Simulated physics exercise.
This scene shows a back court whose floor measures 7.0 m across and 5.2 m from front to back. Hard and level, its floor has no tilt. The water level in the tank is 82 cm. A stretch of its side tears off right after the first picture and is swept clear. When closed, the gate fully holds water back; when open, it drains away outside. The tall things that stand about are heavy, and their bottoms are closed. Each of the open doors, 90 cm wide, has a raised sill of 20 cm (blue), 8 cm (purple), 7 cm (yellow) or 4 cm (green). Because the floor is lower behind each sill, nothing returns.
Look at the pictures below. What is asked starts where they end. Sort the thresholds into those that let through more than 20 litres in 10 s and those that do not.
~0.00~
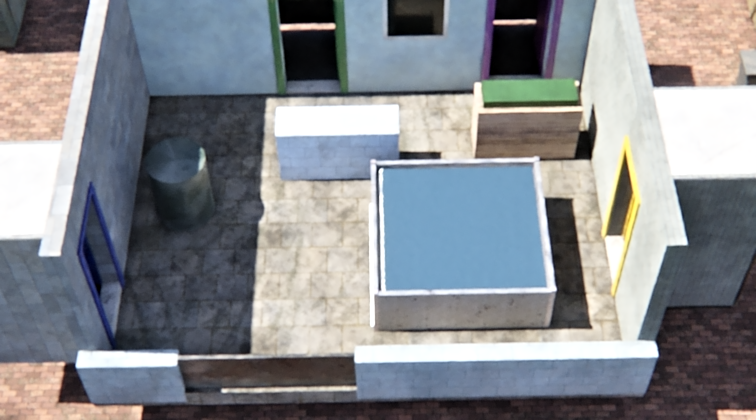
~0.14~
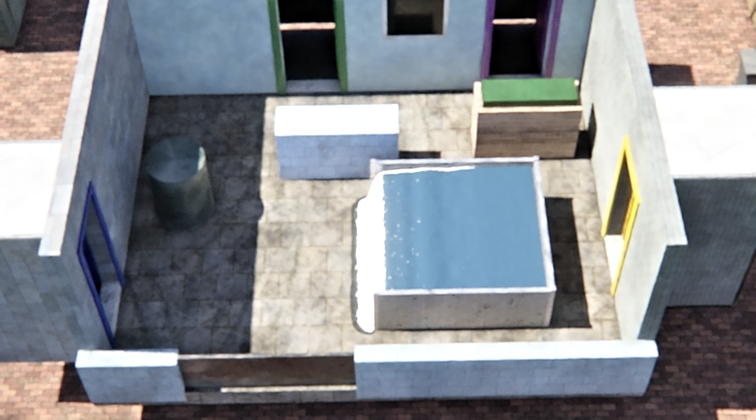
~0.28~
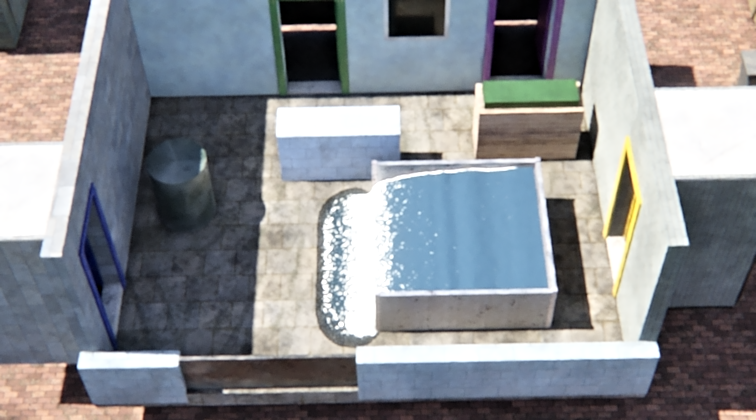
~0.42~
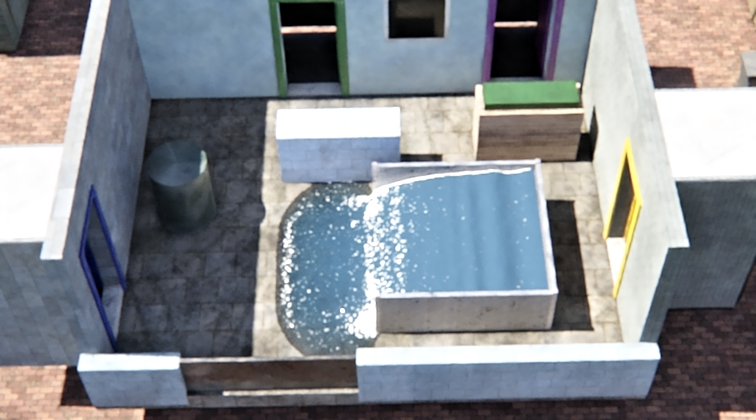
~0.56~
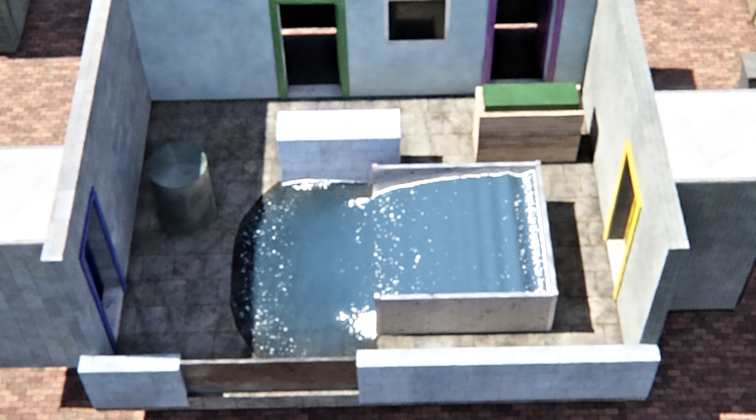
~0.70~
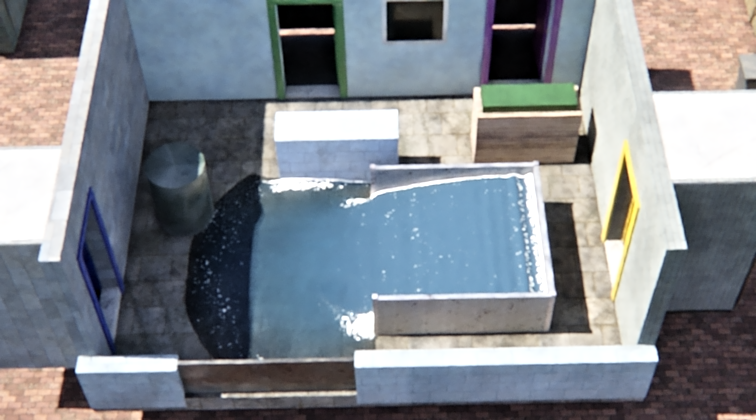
Sorted: Blue door lets more through; purple door lets more through; yellow door lets more through; green door lets more through.
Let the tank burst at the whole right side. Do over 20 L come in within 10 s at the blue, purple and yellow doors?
Then blue does not exceed it, purple exceeds it, yellow exceeds it.
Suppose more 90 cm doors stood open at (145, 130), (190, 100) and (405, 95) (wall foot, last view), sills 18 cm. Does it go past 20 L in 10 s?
Well, the first is on the high side, the second is on the high side, and the third is on the low side.
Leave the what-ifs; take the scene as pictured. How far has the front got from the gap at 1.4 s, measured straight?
Roughly 4.4 m.
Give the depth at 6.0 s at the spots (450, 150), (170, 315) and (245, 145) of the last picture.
Approximately 9, 13 and 17 centimetres, going through them in turn.
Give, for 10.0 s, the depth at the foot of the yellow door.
I'd put it at around 14.5 cm deep.
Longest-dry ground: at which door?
It's the yellow door.
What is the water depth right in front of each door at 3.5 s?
In cm: Blue 32, purple 0, yellow 0, green 7.
After 1.4 s water covers 45 % of the floor and is deepest (50 cm) near (127, 264); blue door 38 cm at the sill, 21 L in, purple door not reached, yellow door not reached, green door not reached.
After 2.2 s water covers 50 % of the floor and is deepest (56 cm) near (111, 372); blue door 48 cm at the sill, 112 L in, purple door not reached, yellow door not reached, green door not reached.
After 3.5 s water covers 60 % of the floor and is deepest (36 cm) near (147, 126); blue door 32 cm at the sill, 278 L in, purple door not reached, yellow door not reached, green door 7 cm at the sill, 0 L in.
After 6.0 s water covers 90 % of the floor and is deepest (24 cm) near (571, 93); blue door 14 cm at the sill, 307 L in, purple door 9 cm at the sill, 0 L in, yellow door not reached, green door 11 cm at the sill, 40 L in.
After 10.0 s water covers 100 % of the floor and is deepest (18 cm) near (576, 126); blue door 9 cm at the sill, 307 L in, purple door 14 cm at the sill, 69 L in, yellow door 15 cm at the sill, 71 L in, green door 8 cm at the sill, 106 L in.
